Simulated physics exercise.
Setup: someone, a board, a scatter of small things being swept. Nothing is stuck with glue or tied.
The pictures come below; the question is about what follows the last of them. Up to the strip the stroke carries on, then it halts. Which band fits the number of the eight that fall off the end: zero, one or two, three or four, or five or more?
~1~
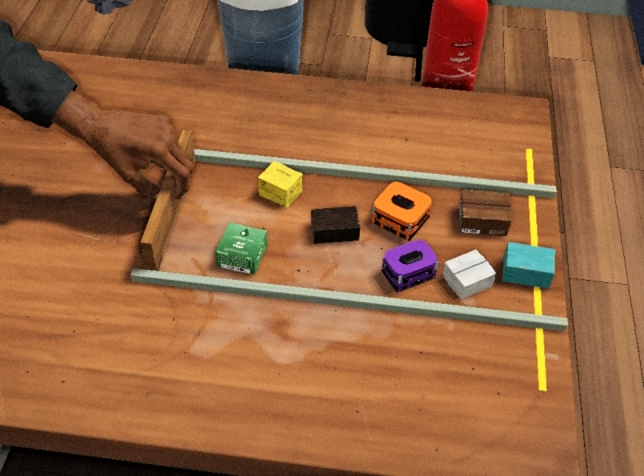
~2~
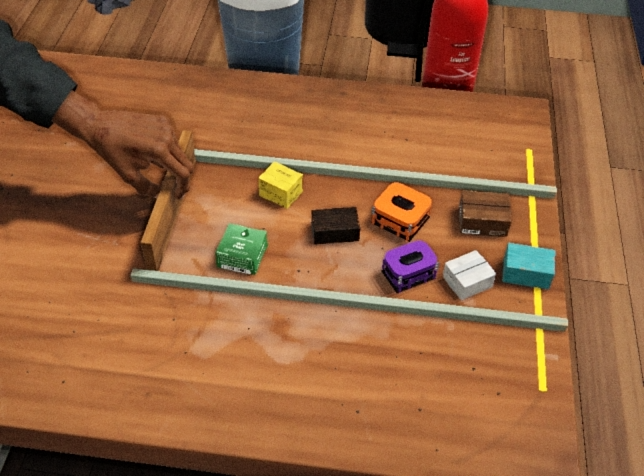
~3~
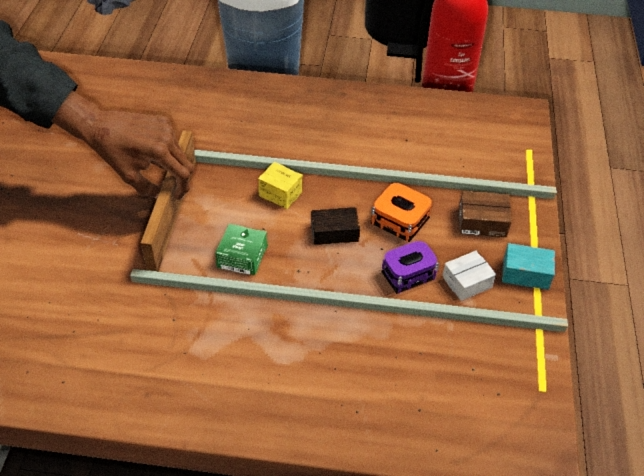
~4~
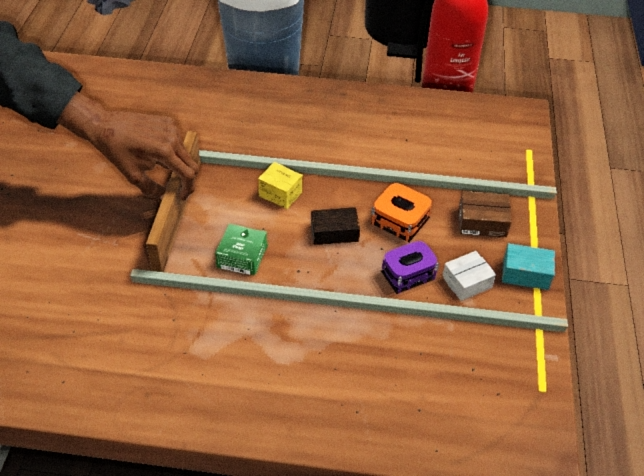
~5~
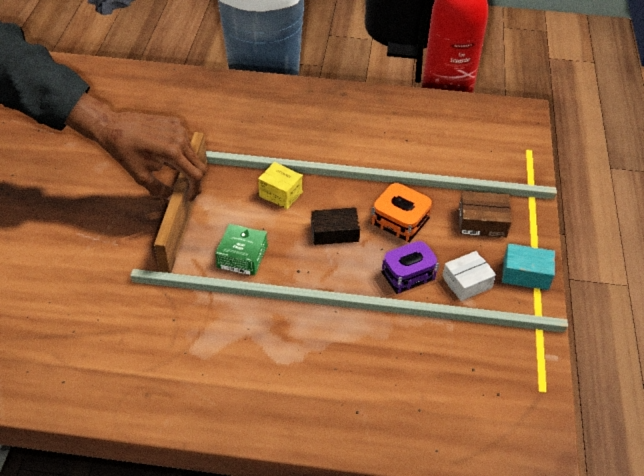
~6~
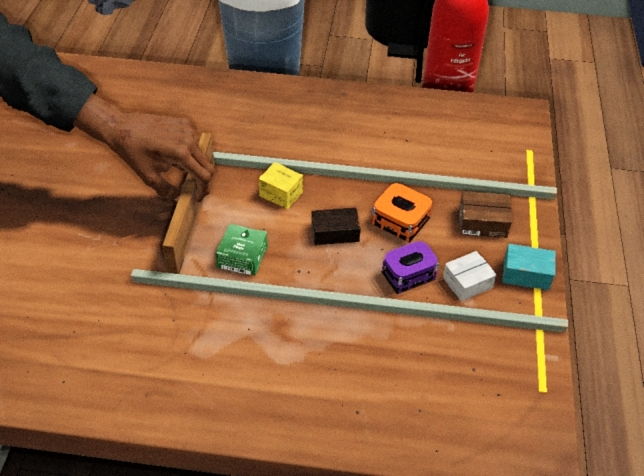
Most likely the drop count will come to five or beyond.
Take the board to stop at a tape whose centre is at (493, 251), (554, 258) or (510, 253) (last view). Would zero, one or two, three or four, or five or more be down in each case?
So in that order I'd say either three or four; five or more; at least five.
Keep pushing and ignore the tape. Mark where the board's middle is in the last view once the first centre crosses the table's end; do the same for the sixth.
First: Around (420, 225). Next: Around (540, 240).
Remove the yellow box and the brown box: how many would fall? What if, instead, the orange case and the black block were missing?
3 in the first case, 4 in the second.
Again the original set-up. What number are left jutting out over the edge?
The overhang total is 3.
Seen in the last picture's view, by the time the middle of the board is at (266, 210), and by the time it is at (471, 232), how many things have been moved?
The count is 2 at the first point and 8 at the second.
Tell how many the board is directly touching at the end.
3 end up touching it.
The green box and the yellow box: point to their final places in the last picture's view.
In the last picture the green box sits at (560, 284) while the yellow box sits at (553, 206).
Early on, none off yet; turquoise block at rest near (529, 267); brown box at rest near (485, 214); white box at rest near (469, 276).
A while later, none off yet; turquoise block moving near (539, 267); brown box travelled a little near (503, 216); white box travelled about its own width near (498, 279).
Further along, three off so far; turquoise block in the air; brown box in the air near (580, 278); white box upside down near (580, 356).
Finally, the number that fall off is five or more; lost, orange case, purple case, white box, brown box and turquoise block.
